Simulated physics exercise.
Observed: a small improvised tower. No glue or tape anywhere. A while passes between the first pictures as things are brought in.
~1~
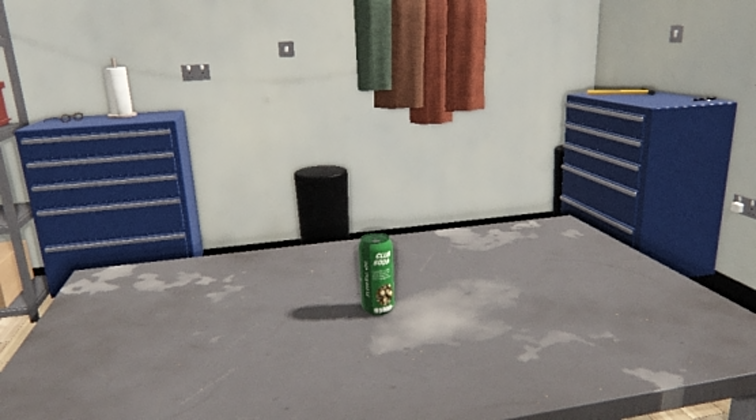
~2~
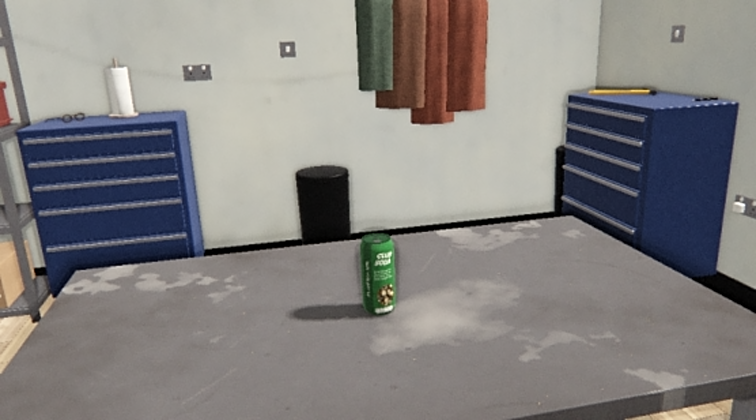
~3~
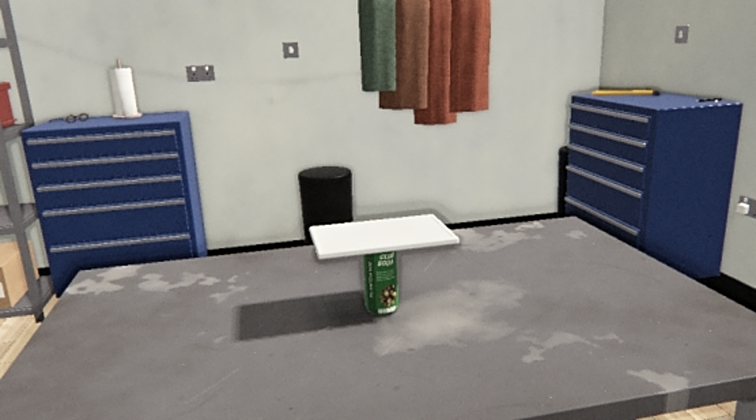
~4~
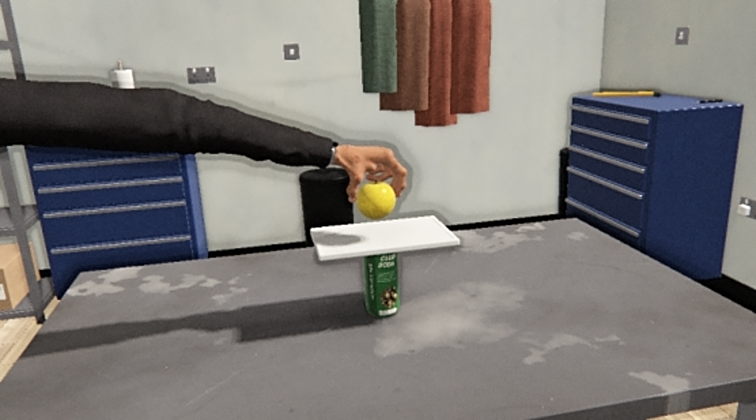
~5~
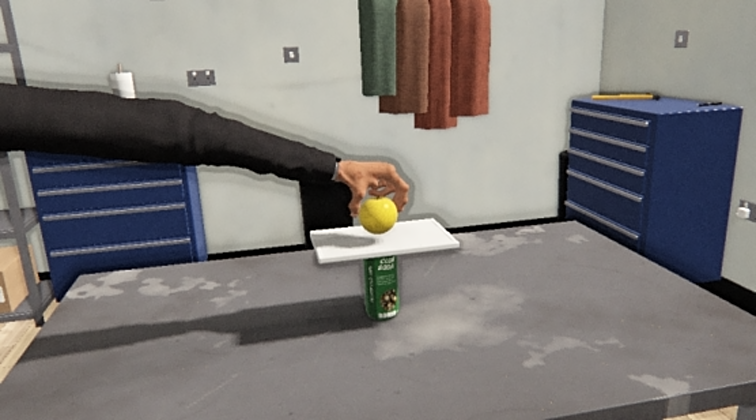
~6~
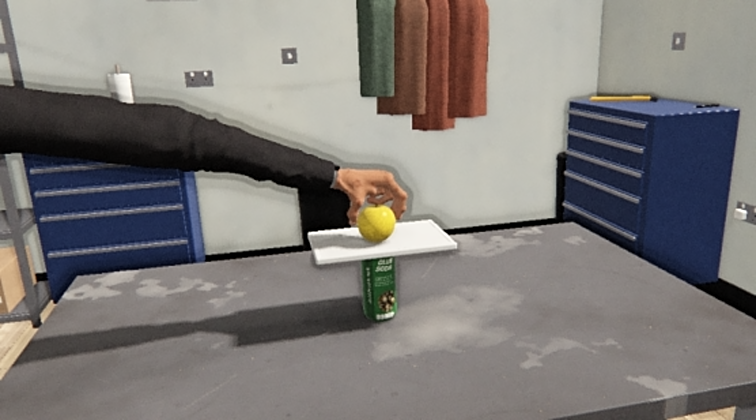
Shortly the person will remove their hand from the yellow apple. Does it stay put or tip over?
Stable.
Then, 0.30 s on from there, no change.
Then, 0.70 s on from there, yellow apple resting near (376, 224).
In the end, all 3 unmoved. At the end, from the last picture's camera, yellow apple near (376, 224). The stack holds.
